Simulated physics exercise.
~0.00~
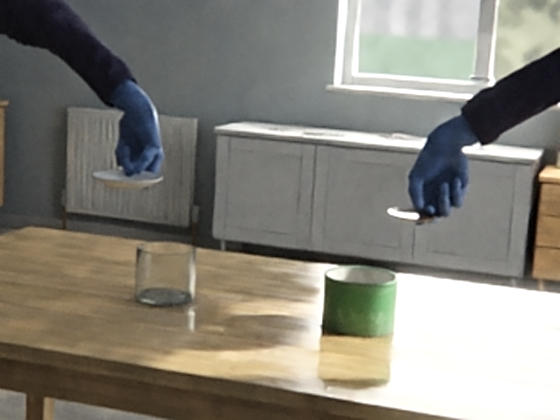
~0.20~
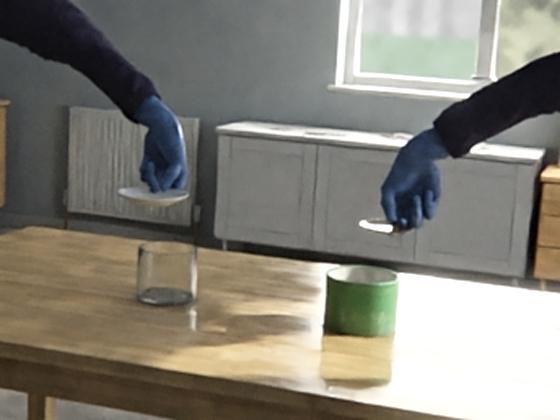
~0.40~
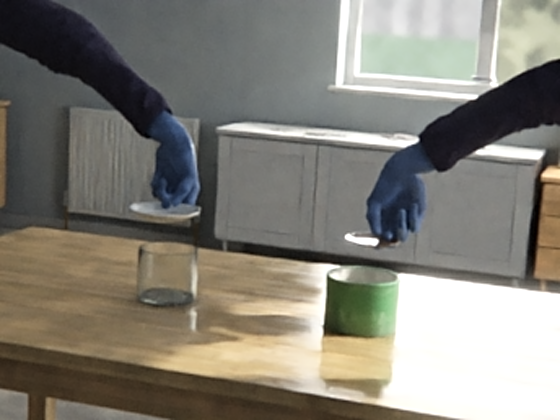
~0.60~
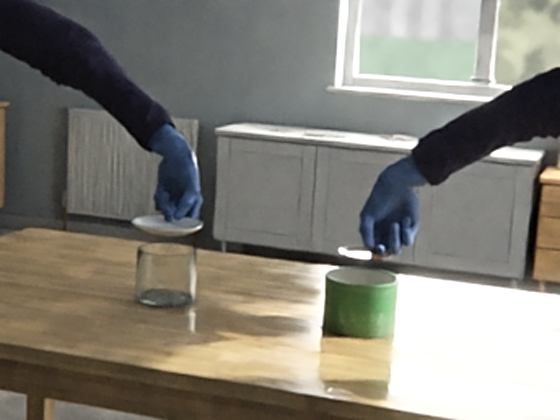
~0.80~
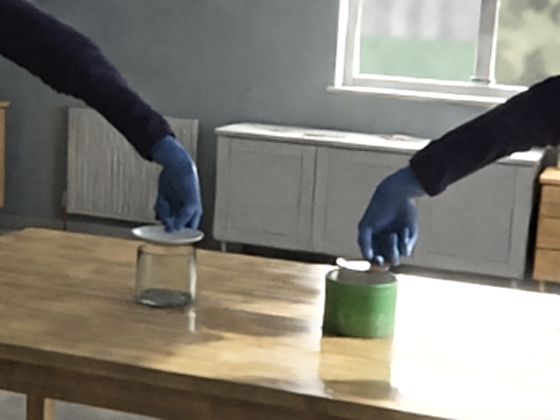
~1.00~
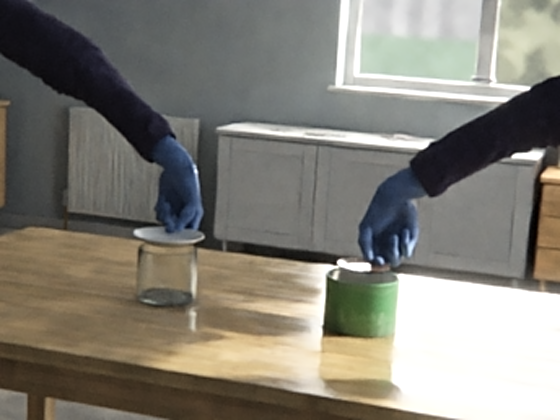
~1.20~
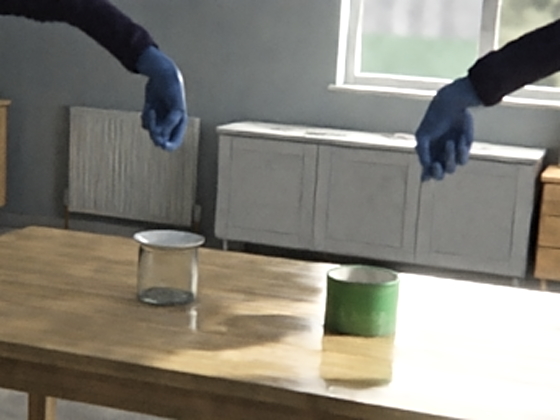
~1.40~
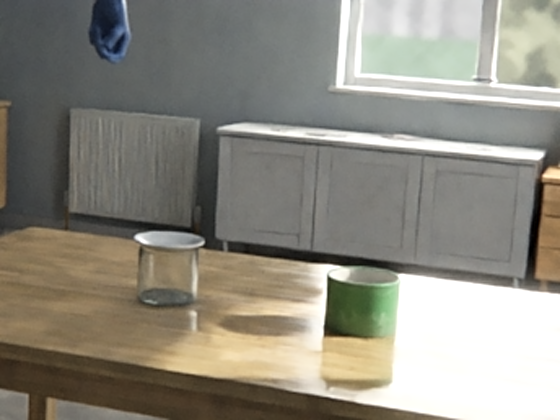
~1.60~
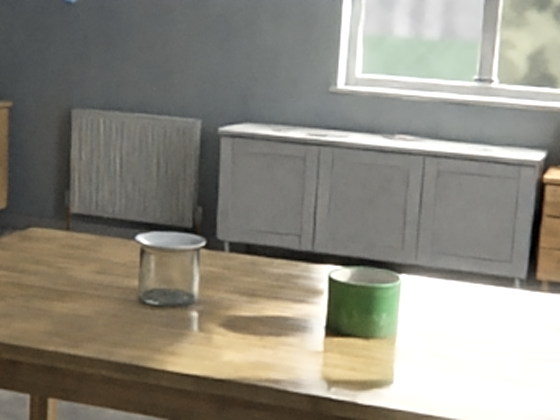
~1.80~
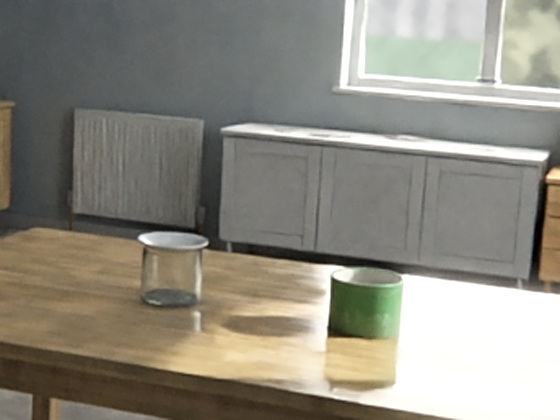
At the start, two blue-gloved hands hold small flat discs above a wooden table, a white plate near a clear glass on the left and a saucer near a green pot on the right. The left hand moves rightward and down while the right hand moves leftward and down, until each is over its container. Both lower their discs to the openings and pause there. Then the hands let go and draw back up out of view. The white plate stays resting across the glass's rim, while the saucer has dropped inside the pot, leaving its top open.
